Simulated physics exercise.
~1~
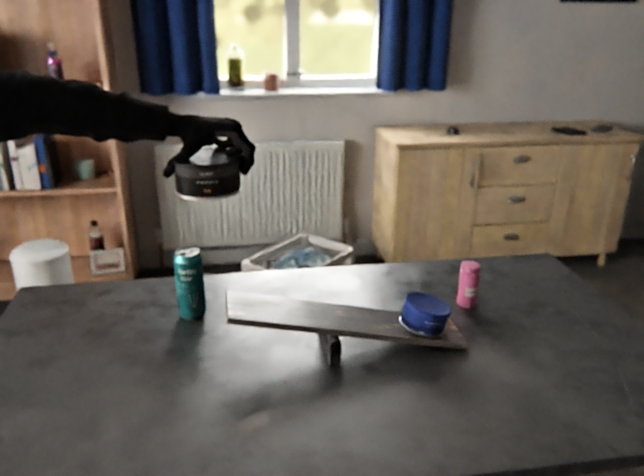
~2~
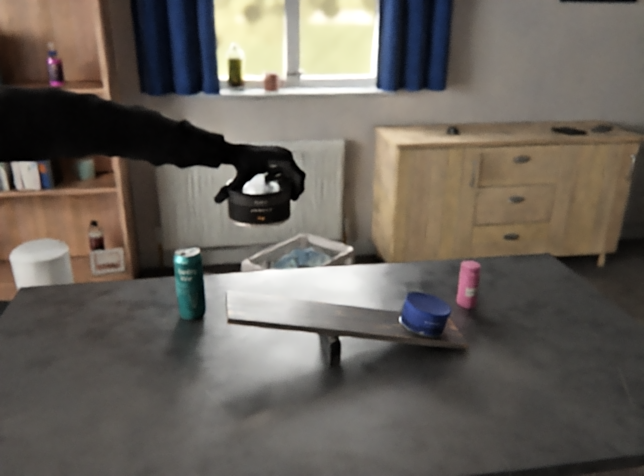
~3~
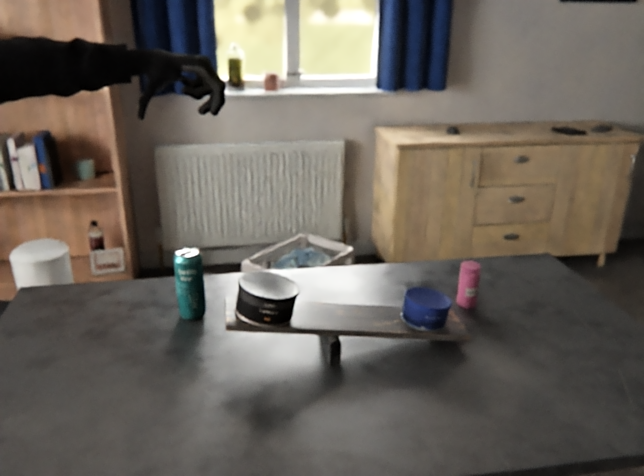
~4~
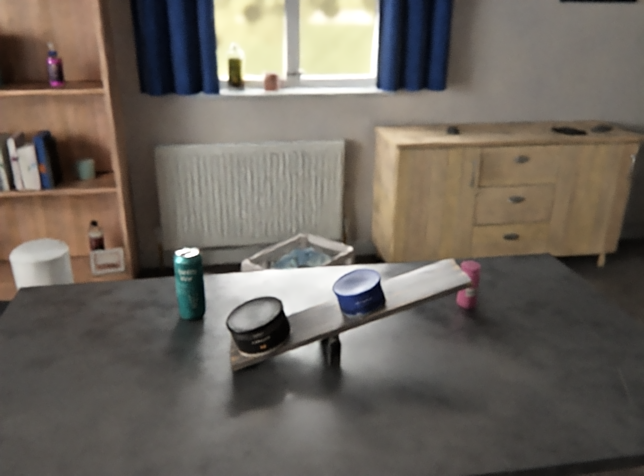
A gloved hand setting a black tub on a see-saw's raised left end, tipping the plank leftward as a blue tub slides inward.
